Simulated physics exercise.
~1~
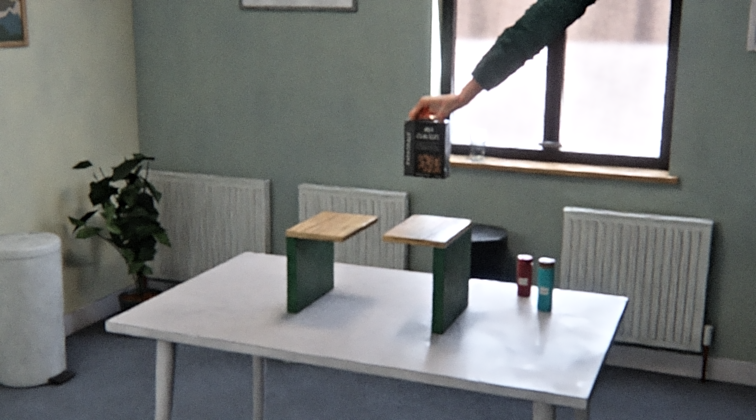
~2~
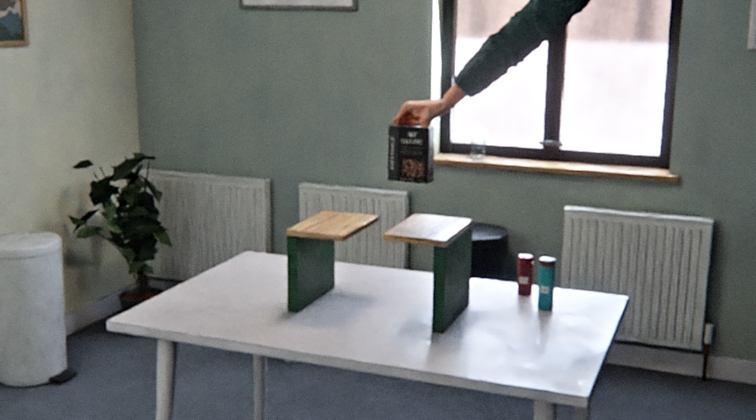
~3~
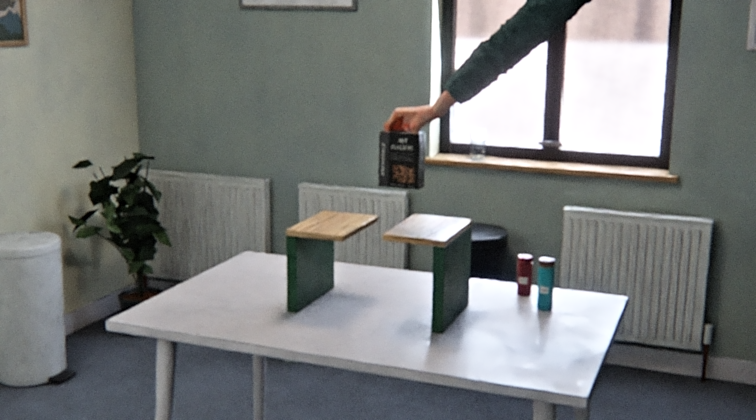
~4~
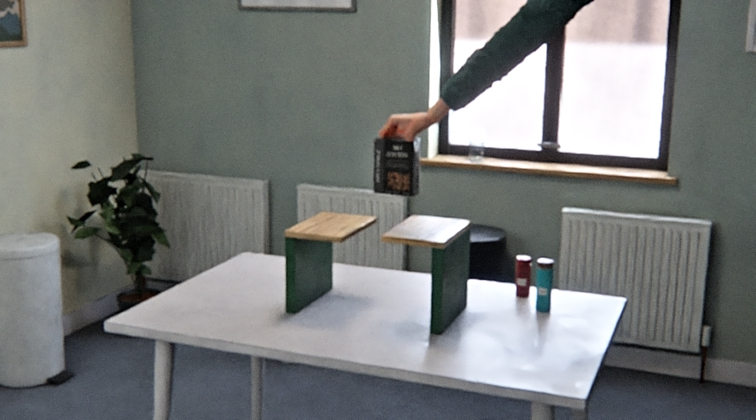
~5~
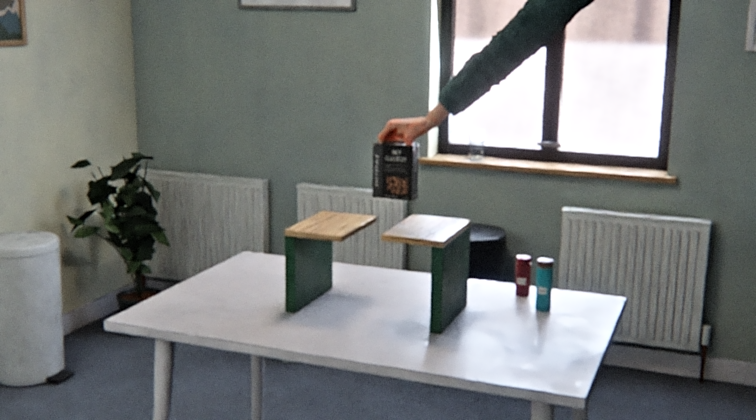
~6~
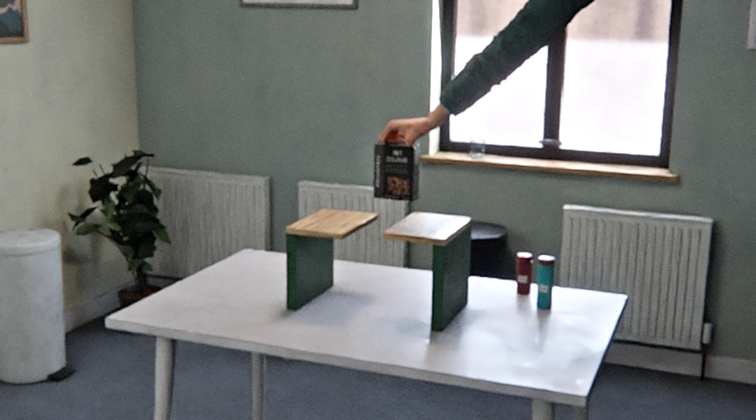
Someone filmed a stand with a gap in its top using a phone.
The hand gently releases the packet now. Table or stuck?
It remains up top.
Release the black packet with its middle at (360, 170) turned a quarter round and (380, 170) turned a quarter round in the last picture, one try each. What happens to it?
Try one: It gets jammed. Try two: It slips past.
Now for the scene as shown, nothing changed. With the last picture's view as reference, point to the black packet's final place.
The object finishes roughly at pixel (375, 209).
Then, 0.20 s on from there, black packet shifted a little near (396, 190).
Then, 0.30 s on from there, black packet turned 10° from how it was put near (392, 195).
Then, 0.40 s on from there, black packet turned 36° from how it was put near (381, 200).
Then, 0.50 s on from there, black packet turned 60° from how it was put near (375, 209).
In the end, toppled on the stand or table, black packet; the other 2 unmoved. At the end, from the last picture's camera, black packet near (375, 209). The packet is caught.
